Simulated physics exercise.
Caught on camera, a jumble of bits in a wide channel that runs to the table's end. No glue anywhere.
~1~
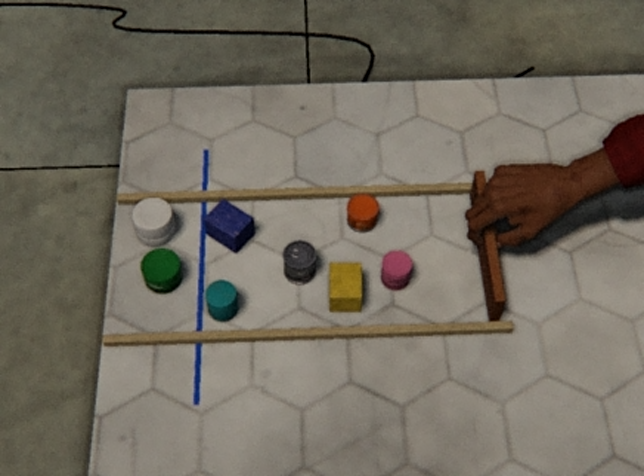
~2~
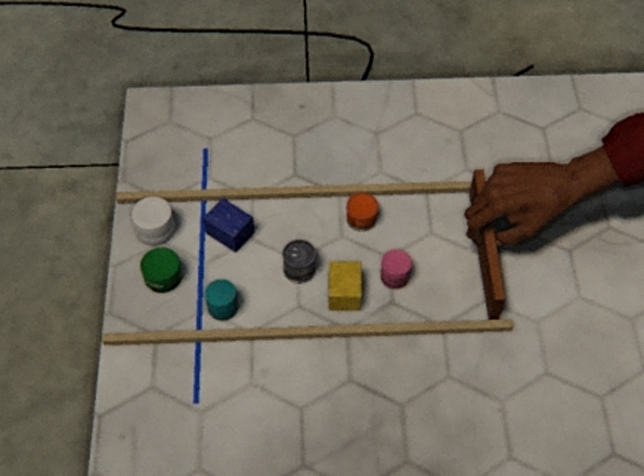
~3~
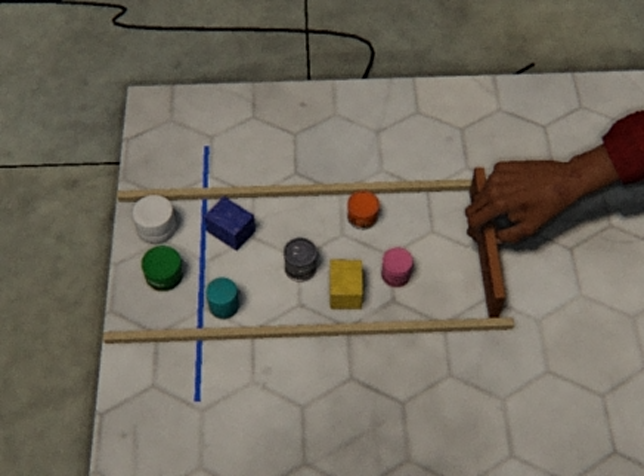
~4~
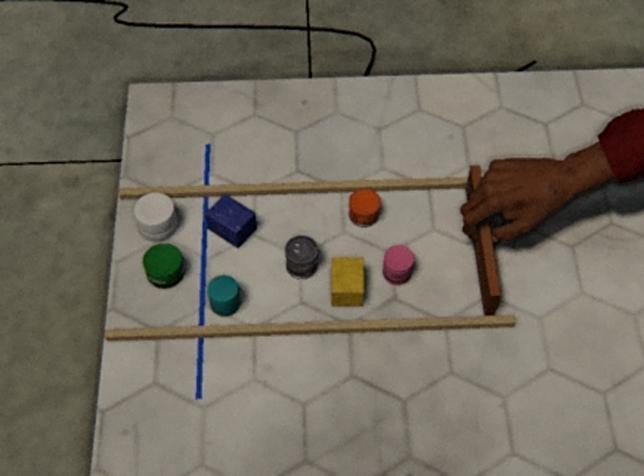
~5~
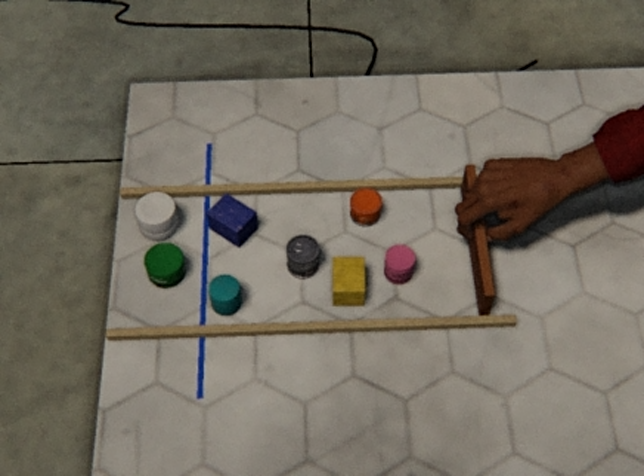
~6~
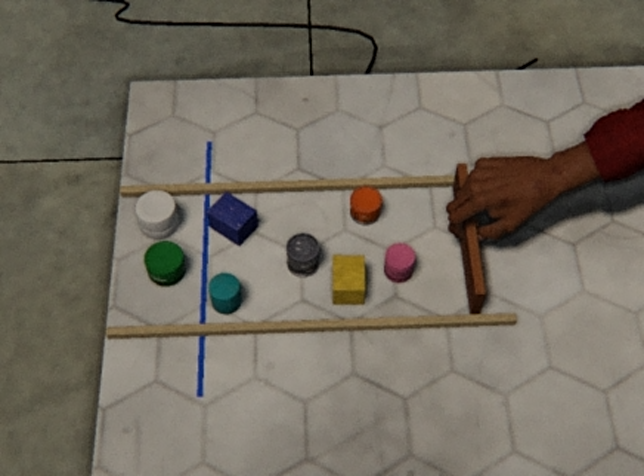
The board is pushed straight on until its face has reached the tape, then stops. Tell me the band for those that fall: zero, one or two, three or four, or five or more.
As it turns out, the number that fall off is zero.
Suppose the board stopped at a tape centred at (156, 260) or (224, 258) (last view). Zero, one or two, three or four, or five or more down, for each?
One after another: Either three or four; not one.
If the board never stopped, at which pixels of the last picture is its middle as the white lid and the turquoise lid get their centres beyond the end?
For the white lid at (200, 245), for the turquoise lid at (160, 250).
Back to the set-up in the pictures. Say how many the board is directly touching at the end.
The number is 3.
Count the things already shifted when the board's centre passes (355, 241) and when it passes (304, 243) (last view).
3 and 4.
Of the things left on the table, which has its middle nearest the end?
Foremost is the white lid.
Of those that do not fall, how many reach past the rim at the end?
1 of them.
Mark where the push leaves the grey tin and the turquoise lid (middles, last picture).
Near (164, 248) and (151, 309).
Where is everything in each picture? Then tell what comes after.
The first picture shows white lid (154, 222); green tub (162, 271); turquoise lid (222, 301); board (487, 245); tape (202, 266).
The second picture shows green tub (162, 271); board (486, 243).
The third picture shows turquoise lid (223, 298); yellow block (346, 284).
The fourth picture shows white lid (156, 217); blue block (232, 221).
The fifth picture shows green tub (165, 266); orange pot (366, 207).
The sixth picture shows white lid (158, 215); green tub (165, 264); turquoise lid (225, 294); board (468, 238); tape (205, 258).
A little later, none off yet; white lid at rest near (158, 215); green tub at rest near (165, 264); turquoise lid at rest near (225, 294).
Next, none off yet; white lid at rest near (158, 215); green tub at rest near (165, 264); turquoise lid shifted about its own width near (185, 298).
When it is over, the number that fall off is zero.
